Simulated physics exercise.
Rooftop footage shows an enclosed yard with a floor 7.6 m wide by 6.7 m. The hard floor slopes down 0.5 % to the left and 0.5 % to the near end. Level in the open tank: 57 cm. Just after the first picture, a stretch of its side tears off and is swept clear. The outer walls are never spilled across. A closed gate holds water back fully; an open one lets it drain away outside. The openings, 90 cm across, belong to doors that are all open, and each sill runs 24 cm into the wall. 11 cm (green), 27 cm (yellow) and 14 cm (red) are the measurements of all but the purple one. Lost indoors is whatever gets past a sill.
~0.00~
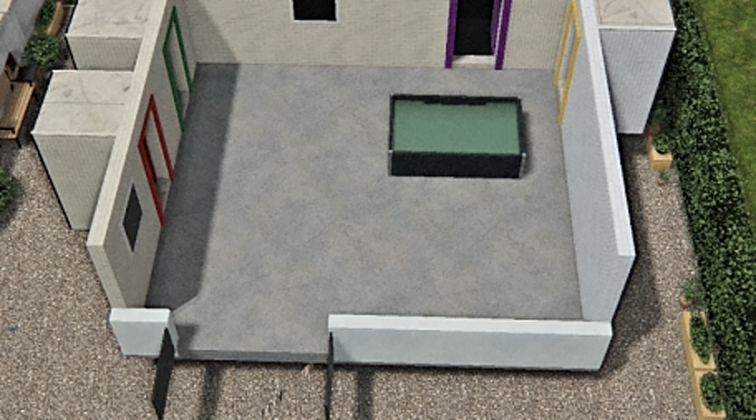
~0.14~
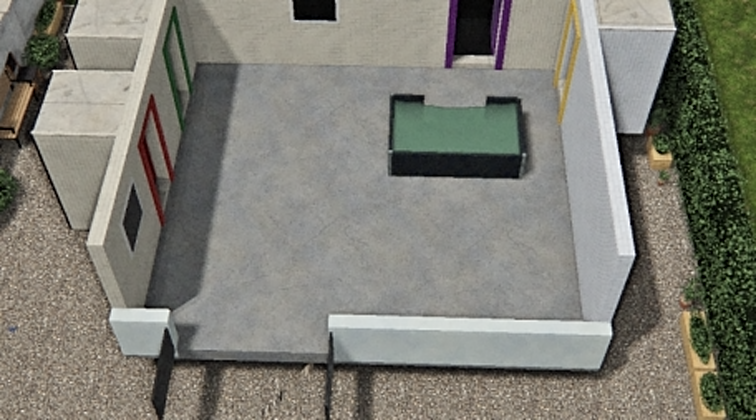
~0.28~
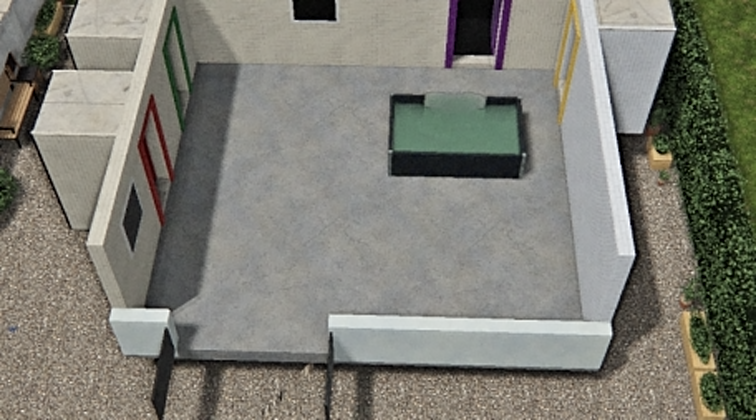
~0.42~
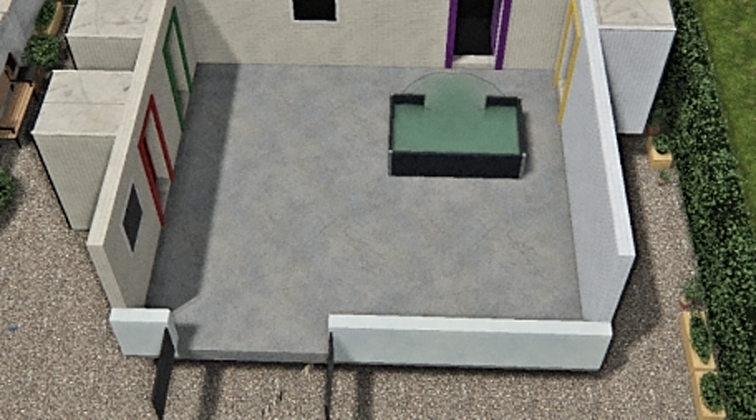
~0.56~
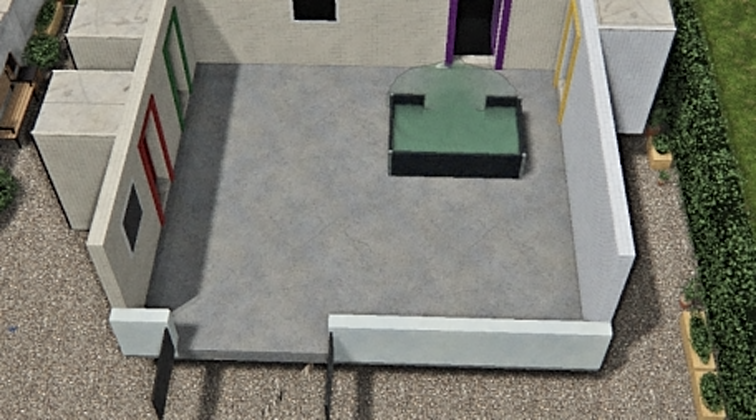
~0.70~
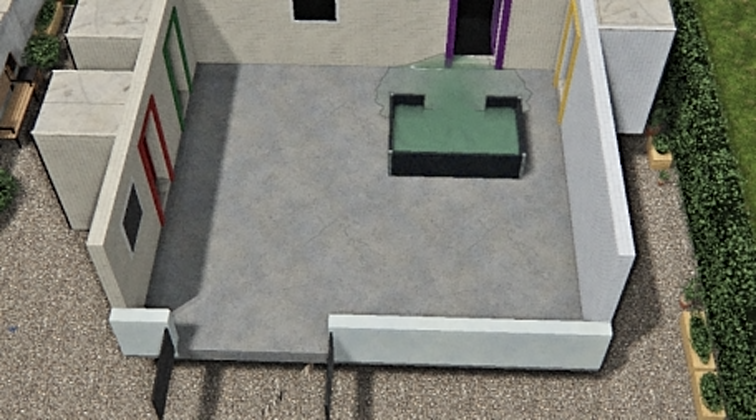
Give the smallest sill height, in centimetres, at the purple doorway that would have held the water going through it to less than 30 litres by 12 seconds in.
The smallest height is about 29 cm.
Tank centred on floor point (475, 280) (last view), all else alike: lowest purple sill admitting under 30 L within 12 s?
Near 12.0 cm.
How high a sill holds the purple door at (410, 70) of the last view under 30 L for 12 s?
Around 21 cm would do it.
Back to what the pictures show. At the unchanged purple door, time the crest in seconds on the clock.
It peaks around 1.4 s.
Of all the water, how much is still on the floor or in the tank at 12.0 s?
About 82 %.
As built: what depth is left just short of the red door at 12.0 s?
Depth: Near 3.5 cm.
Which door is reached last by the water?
The red door.
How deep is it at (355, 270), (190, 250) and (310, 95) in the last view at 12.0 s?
Roughly 2, then 3, then 2 cm.
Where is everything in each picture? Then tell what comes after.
In the first picture, the open tank at (456, 127) is whole and still, 57 cm deep; the purple door at (477, 32) is dry.
In the second picture, water pours out on the far side and has run 0.2 m, to a hidden place; about 5 cm deep outside, 57 cm at the back.
In the third picture, the front is at (434, 94), 0.7 m from the gap on the far side; 0.9 m2 of floor is wet, 57 cm left at the back.
In the fourth picture, the front is at (434, 76), 1.3 m from the gap on the far side; 2.0 m2 of floor is wet, 52 cm left at the back.
In the fifth picture, the gap is on the far side, the front 1.6 m out at (454, 60); the back of the open tank holds 47 cm.
In the sixth picture, water pours out on the far side and has run 1.7 m, to (454, 58); about 6 cm deep outside, 49 cm at the back; water is at the purple door at (477, 32).
After 1.4 s water covers 10 % of the floor, deepest (37 cm) near (442, 74); 34 cm at the purple door, 67 litres in over its 13 cm sill.
After 3.0 s water covers 30 % of the floor, deepest (24 cm) near (545, 70); 21 cm at the purple door, 192 litres in over its 13 cm sill.
After 12.0 s water covers 85 % of the floor, deepest (8 cm) near (139, 335); 5 cm at the purple door, 226 litres in over its 13 cm sill.
At the purple door as built, the water arrived by 0.6 s and peaked near 34 cm at 1.4 s.
Run again over the same 12 s with other heights there, 56 litres in over 25 cm, 11 litres over 33.5 cm. The limit of 30 litres is kept from about 29 cm up.
